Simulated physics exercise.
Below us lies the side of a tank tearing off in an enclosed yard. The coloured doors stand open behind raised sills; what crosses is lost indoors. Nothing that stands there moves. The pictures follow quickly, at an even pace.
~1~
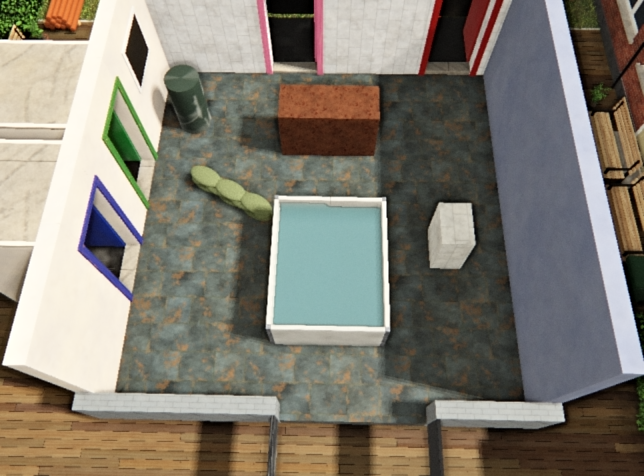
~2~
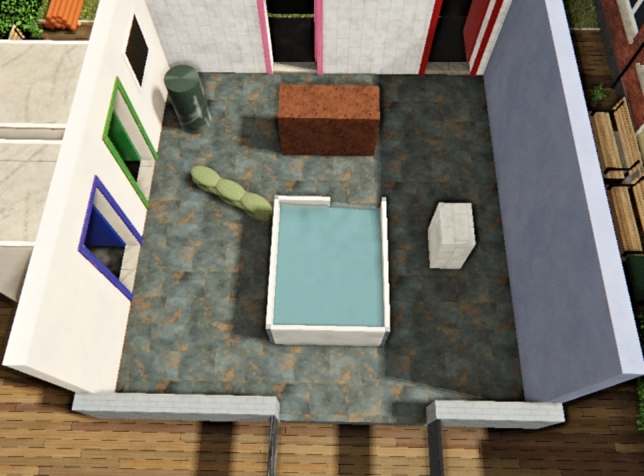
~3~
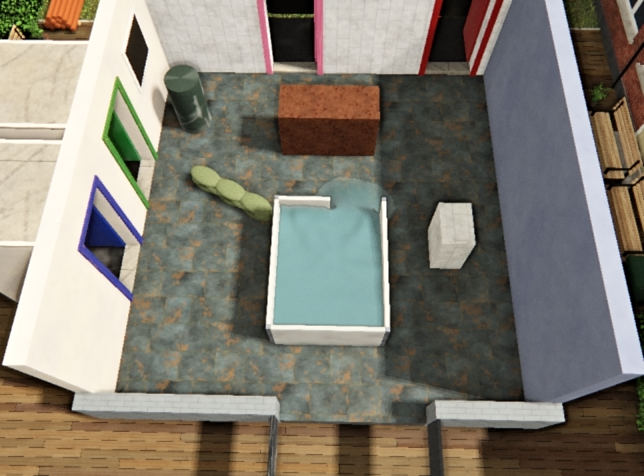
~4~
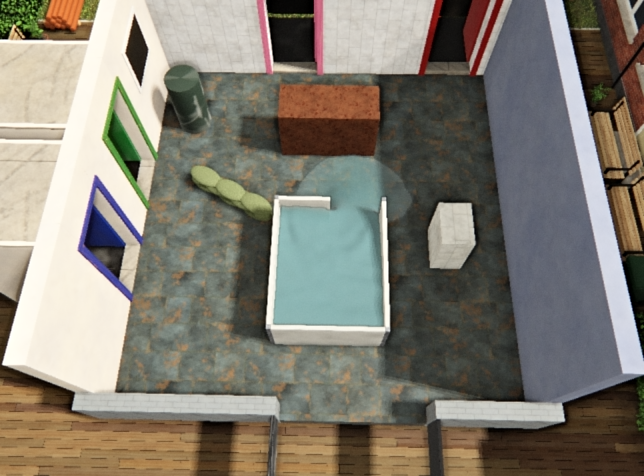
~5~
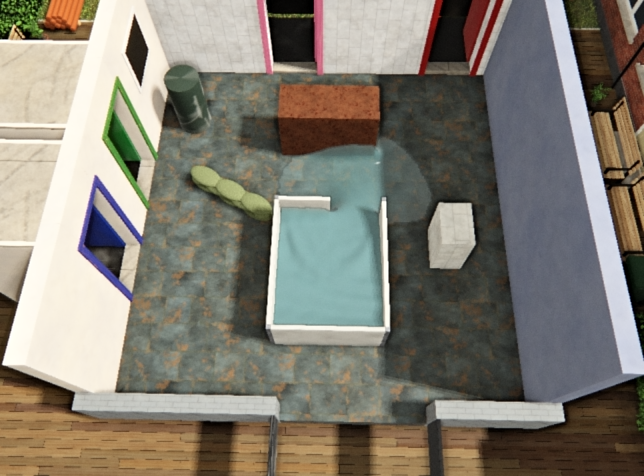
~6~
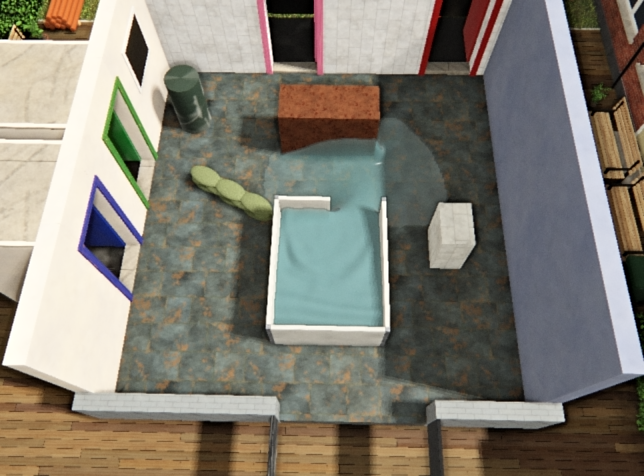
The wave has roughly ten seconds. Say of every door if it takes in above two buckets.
In the end: The green door floods; the red door floods; the pink door floods; the blue door holds within the limit.
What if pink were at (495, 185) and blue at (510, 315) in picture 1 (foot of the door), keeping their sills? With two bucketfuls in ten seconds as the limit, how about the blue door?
One by one: The blue one takes less.
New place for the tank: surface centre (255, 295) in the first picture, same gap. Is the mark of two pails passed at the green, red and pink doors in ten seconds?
Then: The green one lets more in, the red one floods, the pink one floods.
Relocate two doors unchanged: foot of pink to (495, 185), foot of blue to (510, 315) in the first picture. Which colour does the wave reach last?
Last comes the blue door.
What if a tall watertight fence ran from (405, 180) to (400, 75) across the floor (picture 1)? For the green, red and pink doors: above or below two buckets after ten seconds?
The green one passes that mark; the red one is under; the pink one takes more.
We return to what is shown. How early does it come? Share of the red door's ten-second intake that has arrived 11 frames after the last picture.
Roughly 10 per cent.
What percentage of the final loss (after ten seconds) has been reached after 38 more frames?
Some 60 per cent.
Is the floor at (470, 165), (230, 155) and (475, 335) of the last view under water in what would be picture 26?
One after the other: Under water, under water, clear.
A moment on, water covers 25 % of the floor; the green door not reached, the red door wet at the sill, nothing in, the pink door not reached, the blue door not reached.
Next, water covers 30 % of the floor; the green door under two buckets in, the red door over two buckets in, the pink door not reached, the blue door not reached.
Then, water covers 50 % of the floor; the green door under two buckets in, the red door far over two buckets in, the pink door wet at the sill, nothing in, the blue door wet at the sill, nothing in.
Later, water covers 80 % of the floor; the green door over two buckets in, the red door far over two buckets in, the pink door over two buckets in, the blue door wet at the sill, nothing in.
In the end, water covers 95 % of the floor; the green door far over two buckets in, the red door far over two buckets in, the pink door far over two buckets in, the blue door wet at the sill, nothing in.
